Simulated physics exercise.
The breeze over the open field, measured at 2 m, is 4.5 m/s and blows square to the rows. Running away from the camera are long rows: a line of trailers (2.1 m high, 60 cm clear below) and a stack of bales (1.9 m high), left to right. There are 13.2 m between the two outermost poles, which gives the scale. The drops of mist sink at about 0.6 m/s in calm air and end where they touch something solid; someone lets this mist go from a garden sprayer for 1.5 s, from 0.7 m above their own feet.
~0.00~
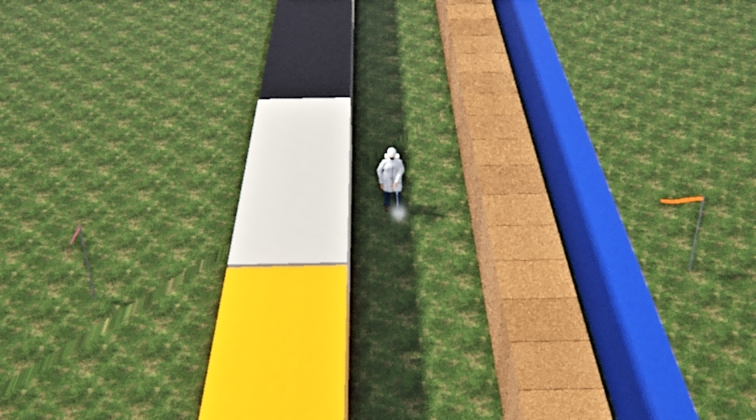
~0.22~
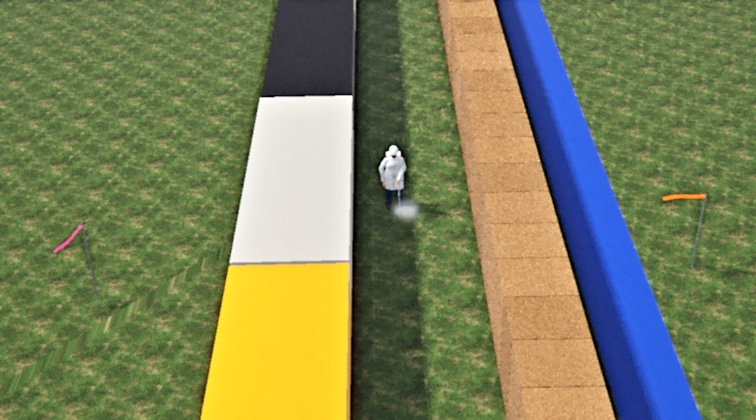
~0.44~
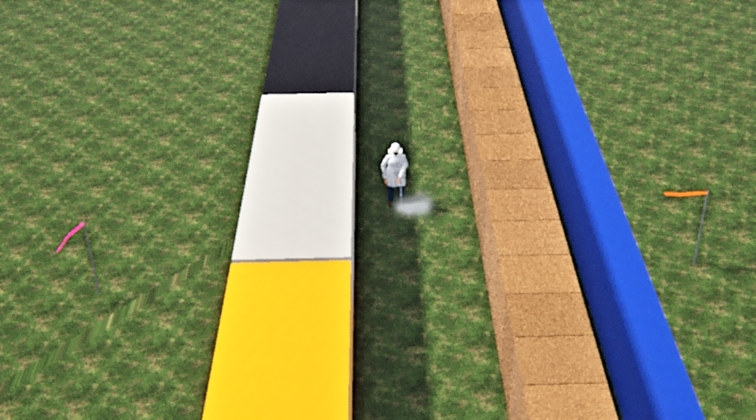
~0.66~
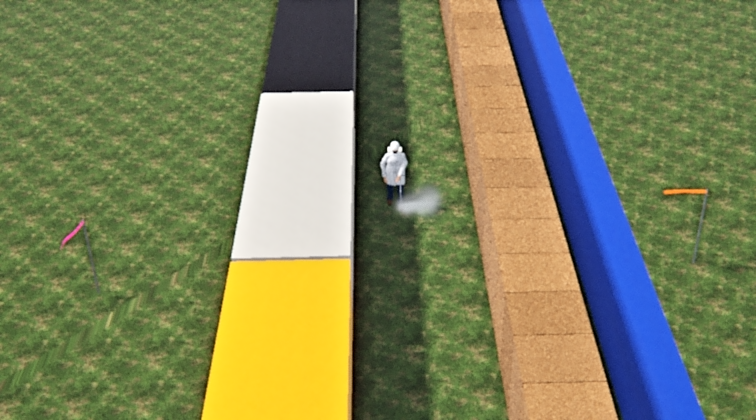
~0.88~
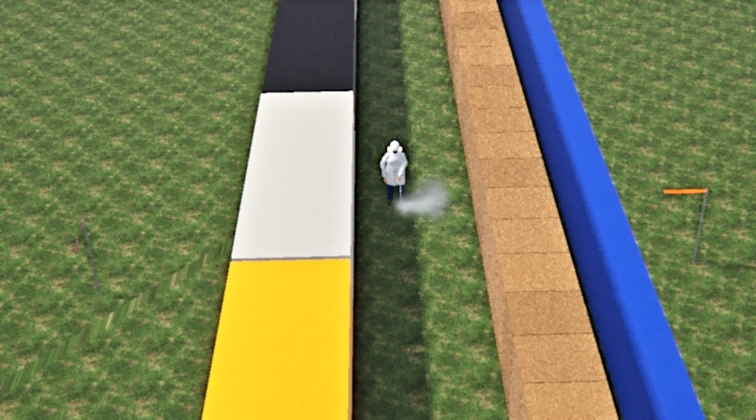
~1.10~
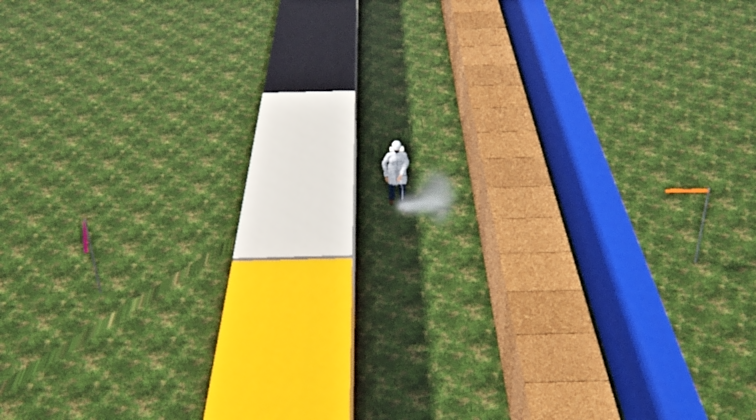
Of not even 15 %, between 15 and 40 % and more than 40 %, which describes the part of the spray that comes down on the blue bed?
The part of the spray that comes down on the blue bed is less than 15 %.
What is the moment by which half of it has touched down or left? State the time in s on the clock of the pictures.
At roughly 5.0 s.
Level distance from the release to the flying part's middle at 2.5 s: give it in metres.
I'd put it at close to 1.0 metres.
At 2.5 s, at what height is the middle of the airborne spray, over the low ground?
Roughly 1.2 m up.
After 2.5 s, 9 % is no longer flying here, and 0 % lies on the blue bed; the middle of what still flies is 1.2 m above the low ground, near (448, 185).
After 4.0 s, 38 % is no longer flying here, and 0 % lies on the blue bed; the middle of what still flies is 1.3 m above the low ground, near (454, 180).
After 8.0 s, 85 % is no longer flying here, and 0 % lies on the blue bed; the middle of what still flies is 1.1 m above the low ground, near (425, 191).
After 20.0 s, 100 % is no longer flying here, and 0 % lies on the blue bed.
After 45.0 s, 100 % is no longer flying here, and 0 % lies on the blue bed.
